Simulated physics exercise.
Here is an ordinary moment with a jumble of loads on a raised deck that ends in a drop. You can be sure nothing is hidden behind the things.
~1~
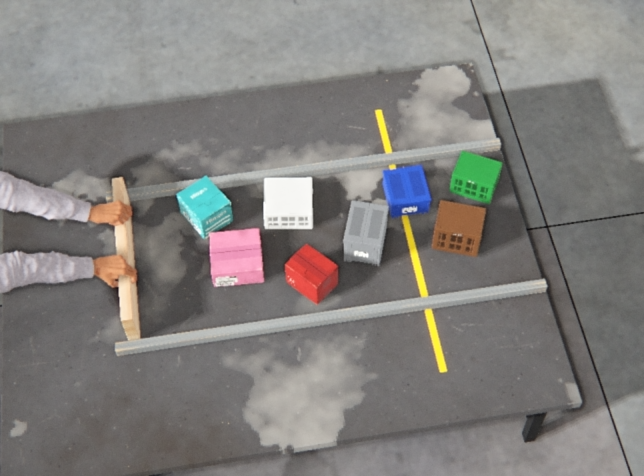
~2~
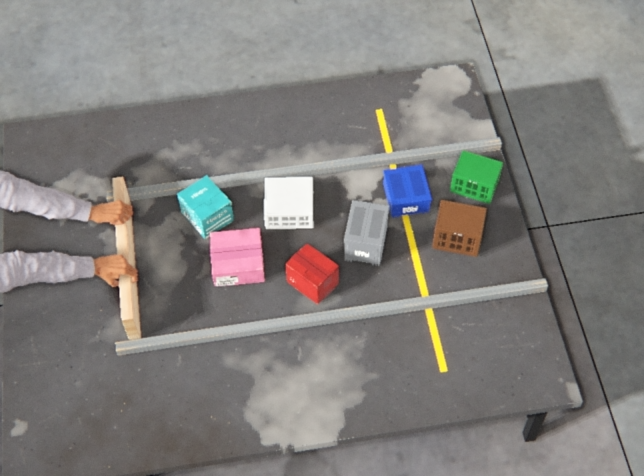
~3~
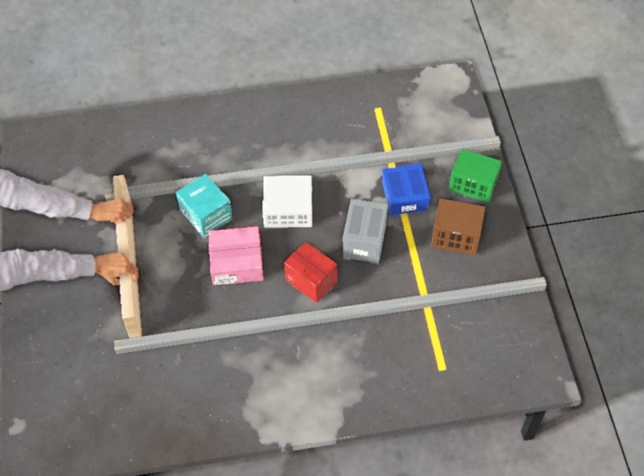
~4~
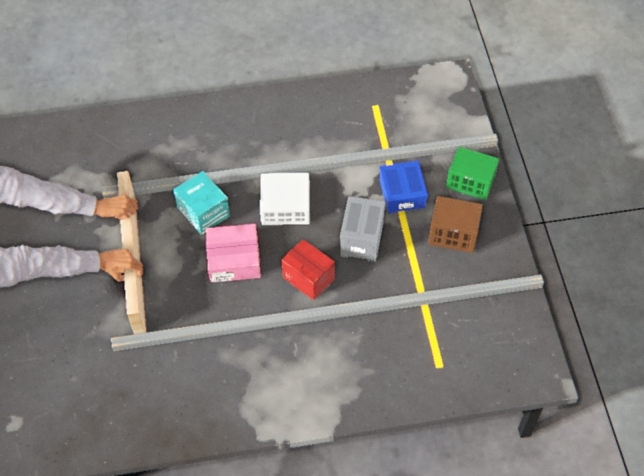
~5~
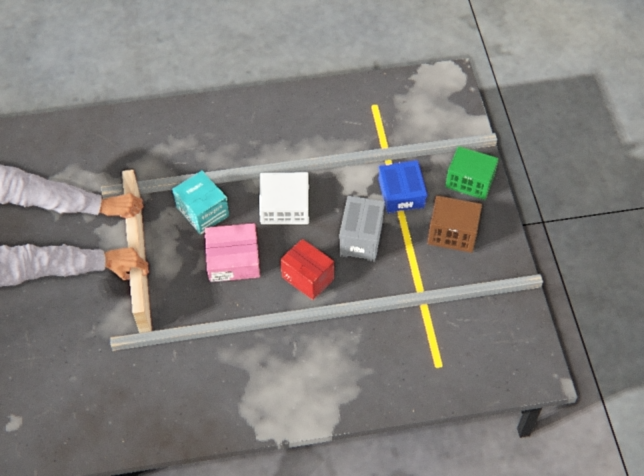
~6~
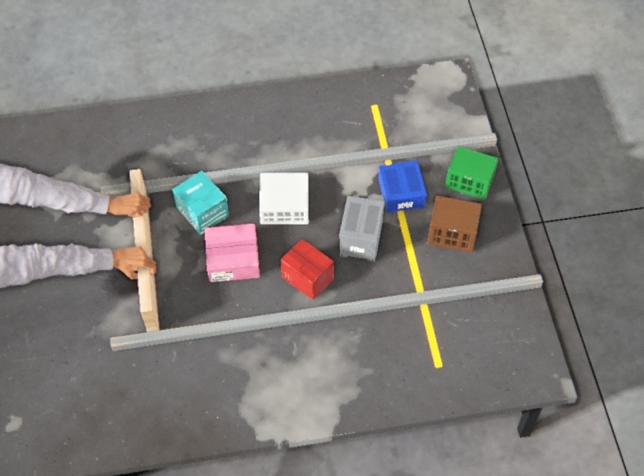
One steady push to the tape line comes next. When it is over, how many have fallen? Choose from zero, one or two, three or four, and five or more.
When it is over, one or two have fallen.
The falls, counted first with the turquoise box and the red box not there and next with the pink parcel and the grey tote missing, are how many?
The counts: 0 and 1.
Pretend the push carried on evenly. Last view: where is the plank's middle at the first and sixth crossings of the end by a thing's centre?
The first one at (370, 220), the next at (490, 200).
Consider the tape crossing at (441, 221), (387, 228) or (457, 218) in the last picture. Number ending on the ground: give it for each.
Going through each try, you'd get 3, 1 and 4.
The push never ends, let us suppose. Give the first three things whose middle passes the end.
I'd say the green crate leads, followed by the brown crate, then the blue tote.
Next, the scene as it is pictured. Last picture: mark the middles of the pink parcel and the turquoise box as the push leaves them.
Roughly (429, 219), and the other roughly (413, 181).
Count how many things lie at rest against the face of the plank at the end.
It's 3.
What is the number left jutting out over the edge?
2 in all.
Soon after, none off yet; green crate at rest near (472, 173); brown crate at rest near (455, 224); blue tote at rest near (402, 187).
After that, none off yet; green crate displaced a little near (493, 169); brown crate displaced a little near (470, 220); blue tote displaced about its own width near (449, 180).
In the end, the number that fall off is one or two; gone, green crate.
